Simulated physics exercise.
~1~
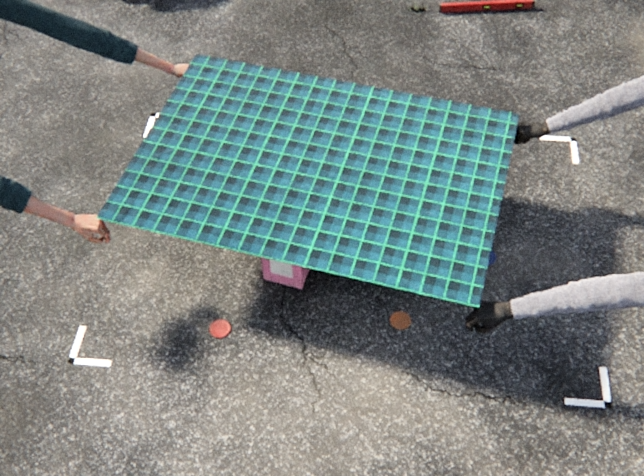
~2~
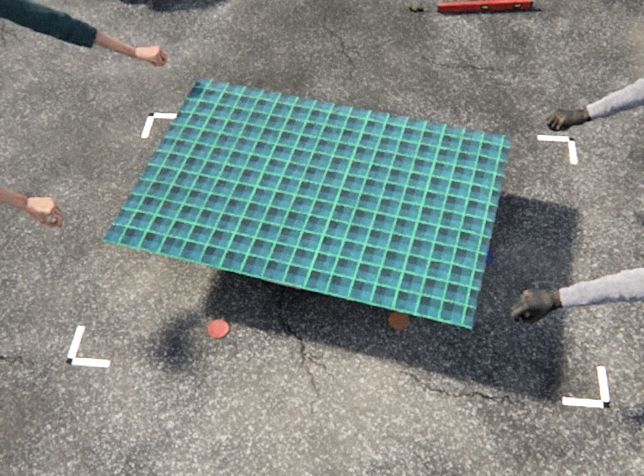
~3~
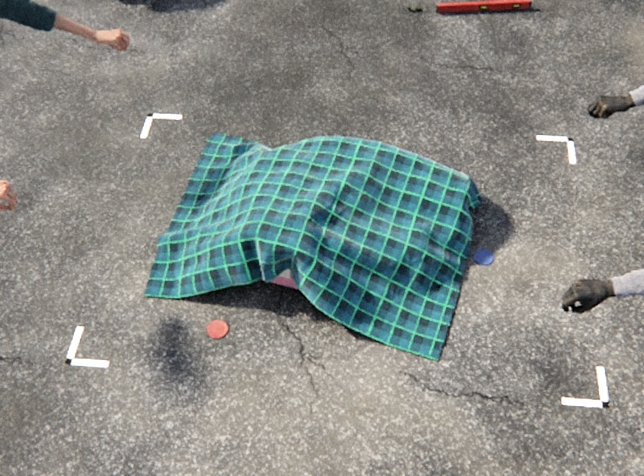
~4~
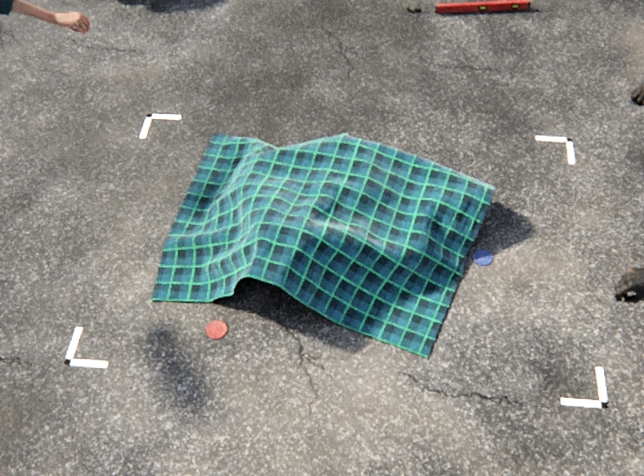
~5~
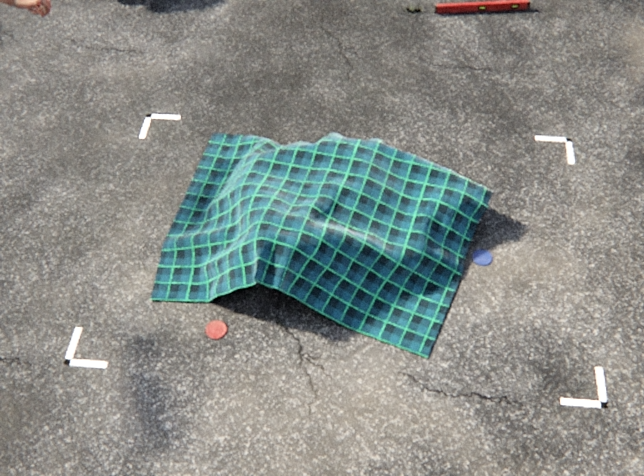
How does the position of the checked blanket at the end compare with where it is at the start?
At the start the blanket is held flat above the ground, higher in the view. By the end it has dropped lower in the view and lies draped in humps over the things beneath it.
